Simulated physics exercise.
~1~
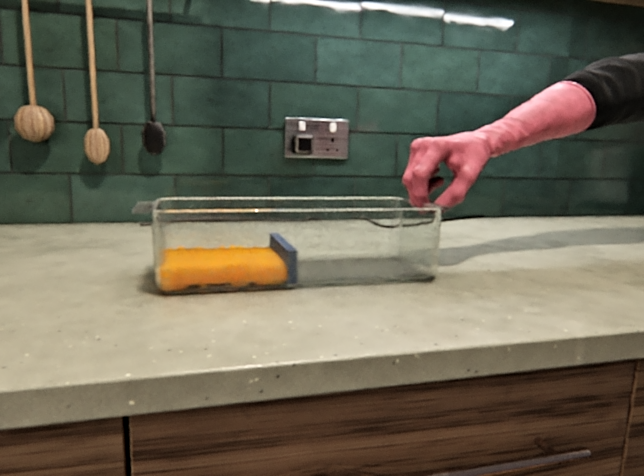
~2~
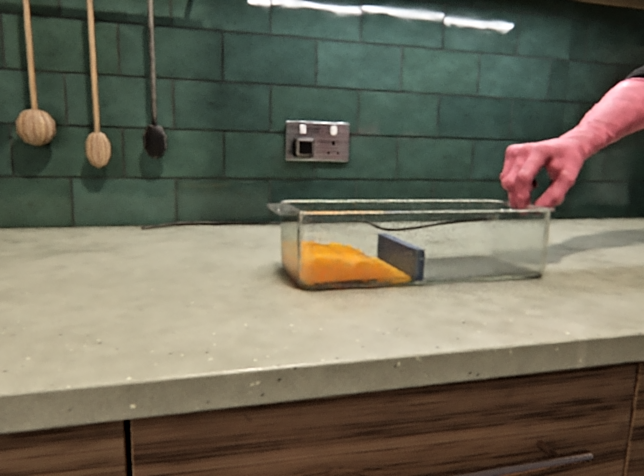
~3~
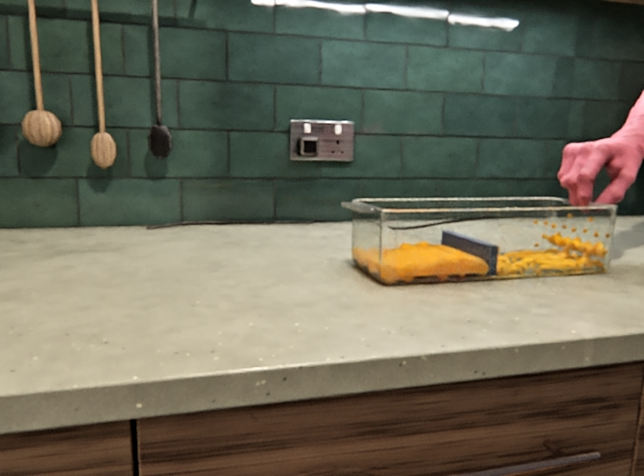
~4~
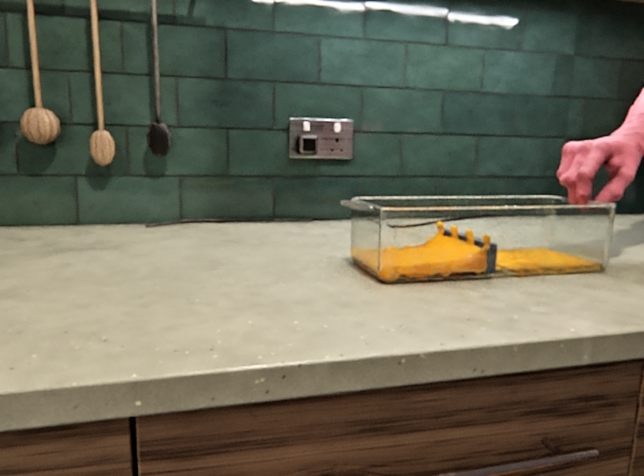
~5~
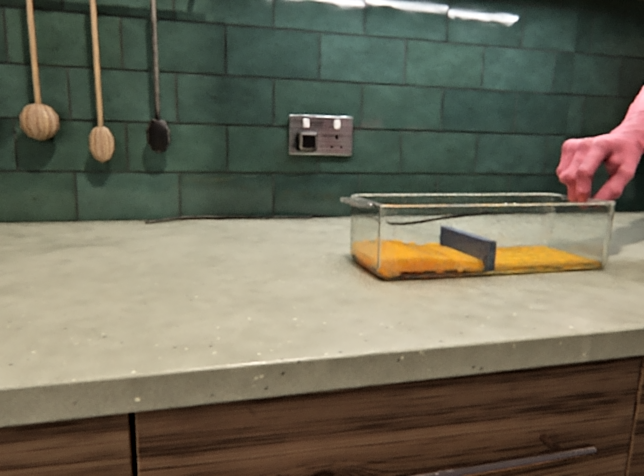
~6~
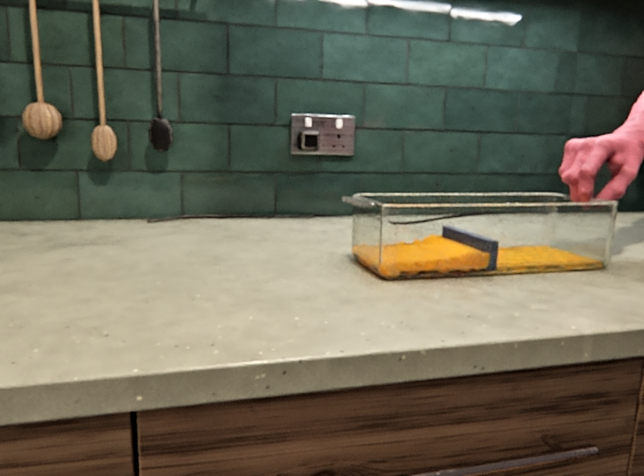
Kitchen worktop with a hand pulling a clear divided box rightward, orange liquid sloshing over the low wall and settling on both sides.
